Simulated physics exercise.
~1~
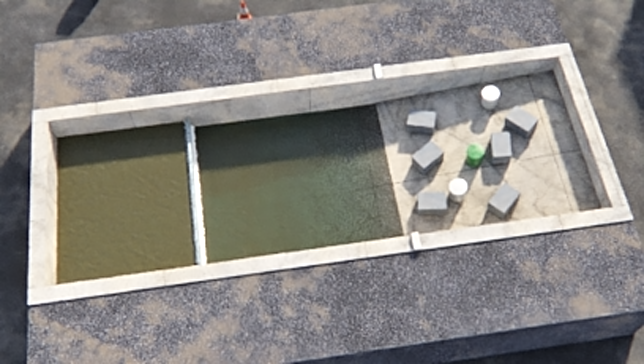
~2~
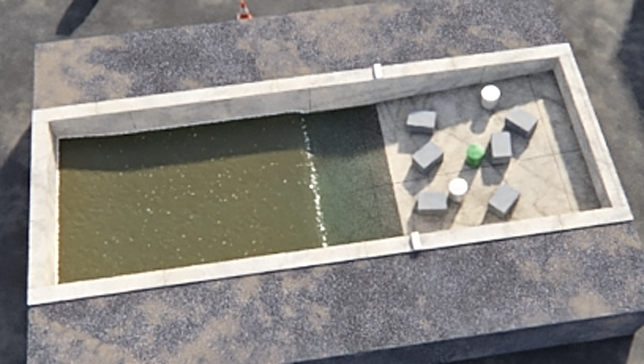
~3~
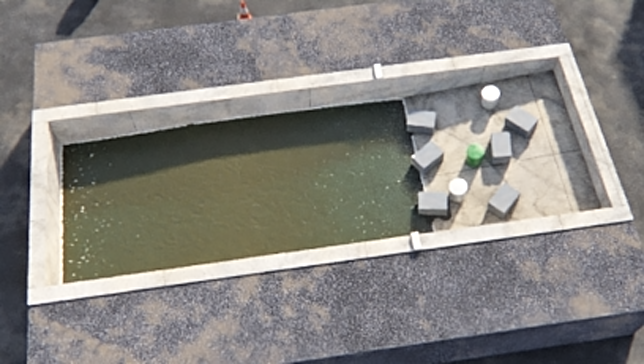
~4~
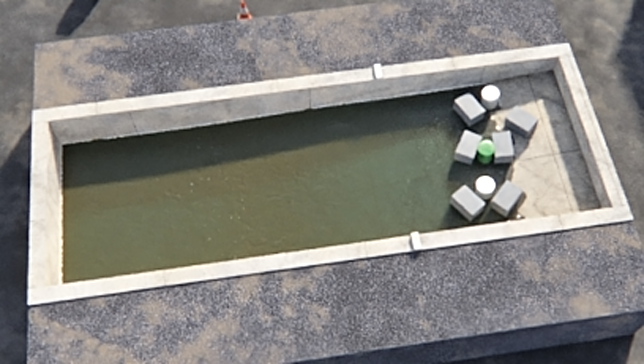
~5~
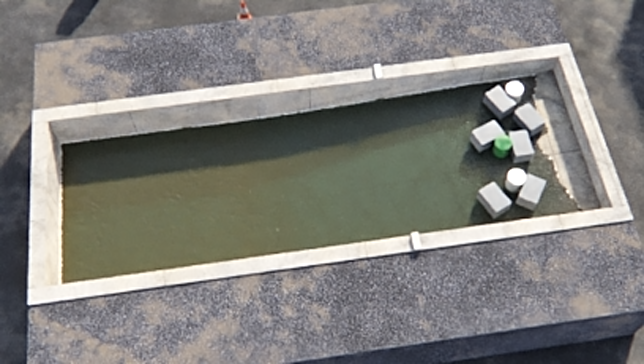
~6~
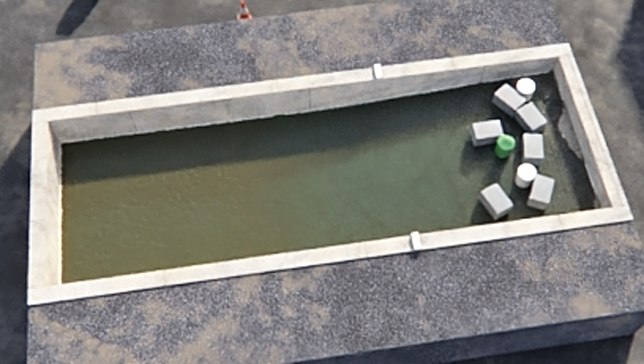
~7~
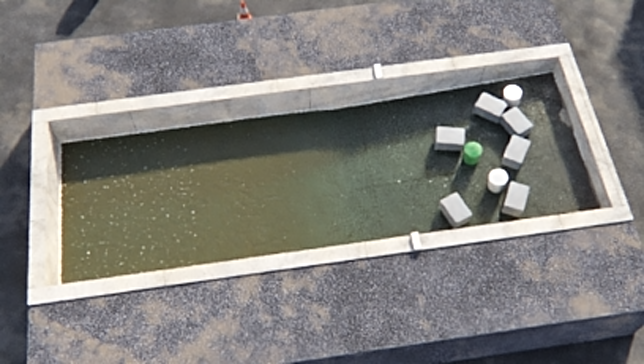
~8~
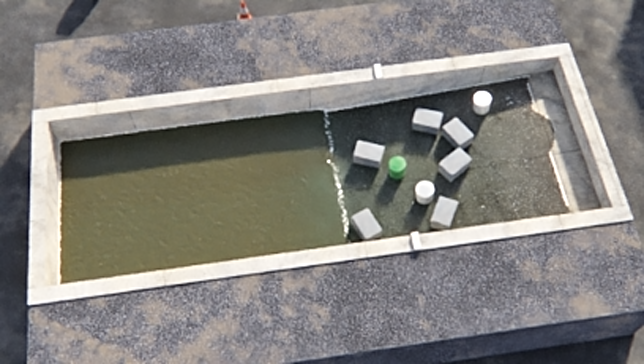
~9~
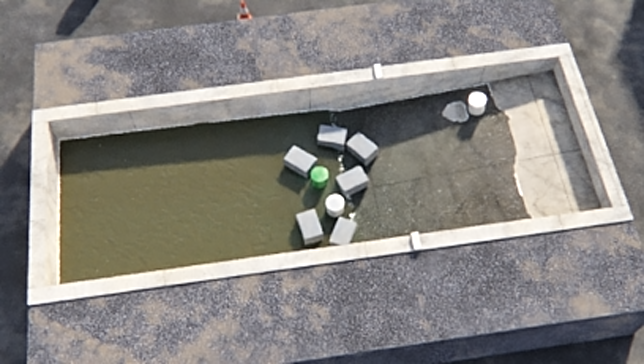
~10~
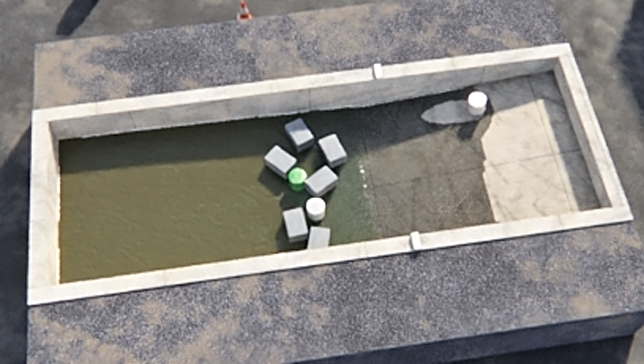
Water surges right up a ramp, then drains left, carrying all but one white pail.
